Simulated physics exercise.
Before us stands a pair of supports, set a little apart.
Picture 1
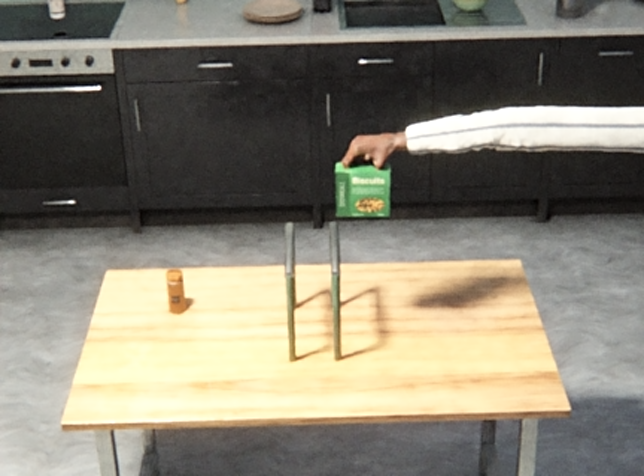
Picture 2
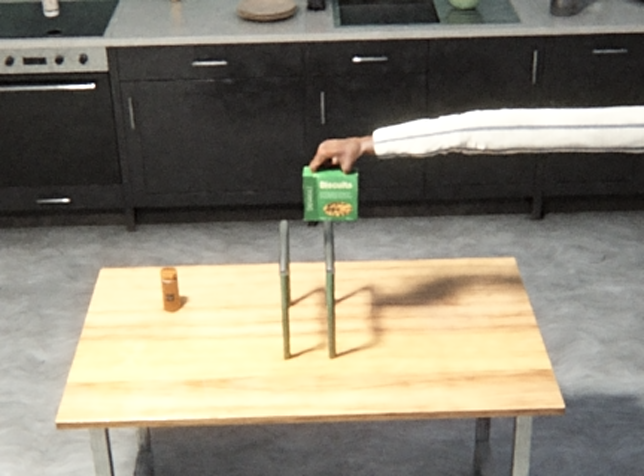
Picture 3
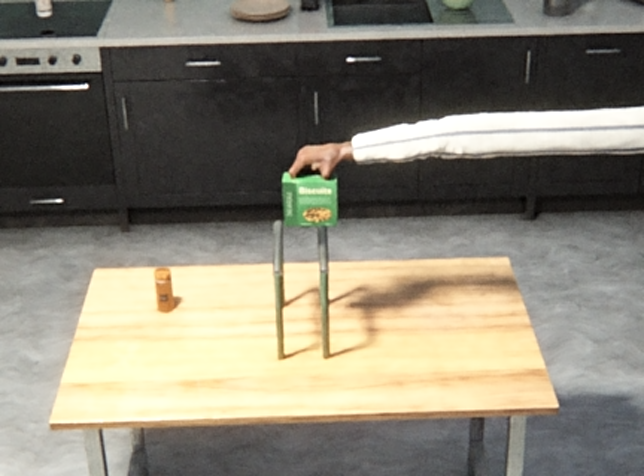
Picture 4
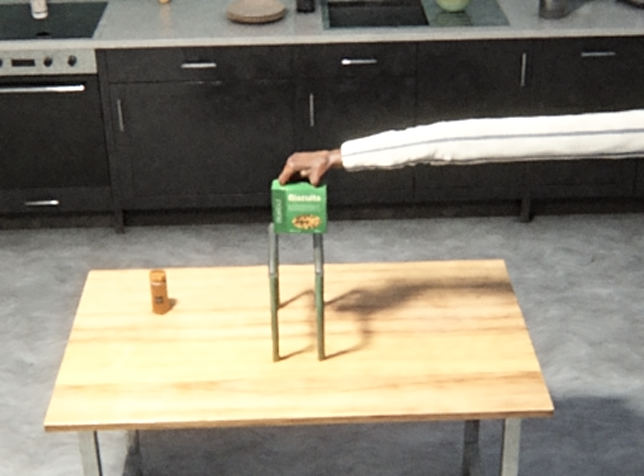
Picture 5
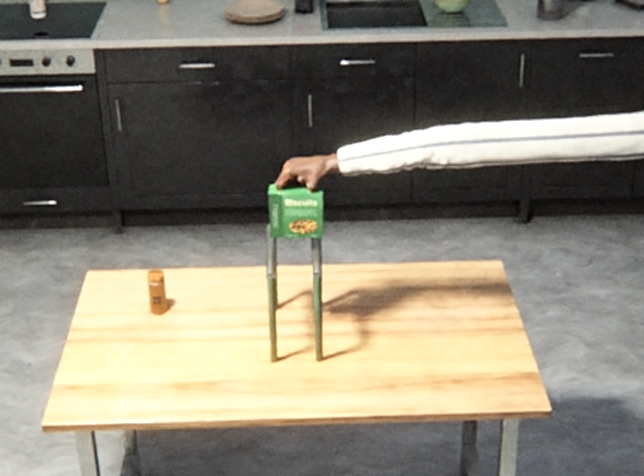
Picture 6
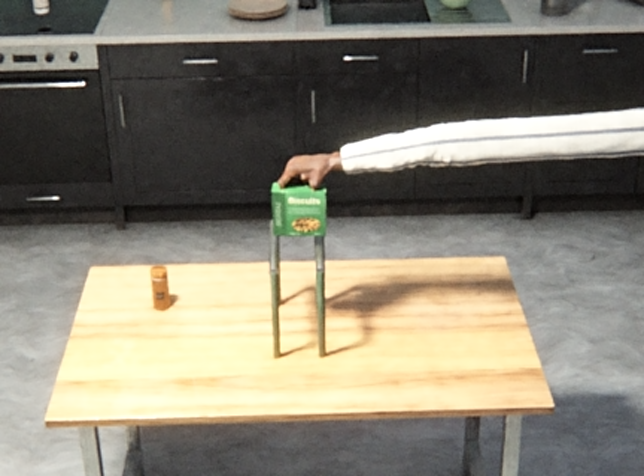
In the video, a hand in a white sleeve carries a green packet leftward and slightly down until it is held still over the gap between two upright supports on a wooden table, with a brown shaker standing to the left.
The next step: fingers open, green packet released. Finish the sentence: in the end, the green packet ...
In the end, the green packet is held at the gap.
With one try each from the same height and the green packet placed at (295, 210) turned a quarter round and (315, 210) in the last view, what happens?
Try one: It slips past. Try two: It gets jammed.
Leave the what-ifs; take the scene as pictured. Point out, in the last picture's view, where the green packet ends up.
Roughly (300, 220).
Then, 0.20 s later than the last frame, green packet moved a little near (300, 220).
Then, 0.60 s later than the last frame, green packet resting near (300, 220).
When it is over, both as before. End places, in pixels of the last picture, green packet near (300, 220). The packet is caught.
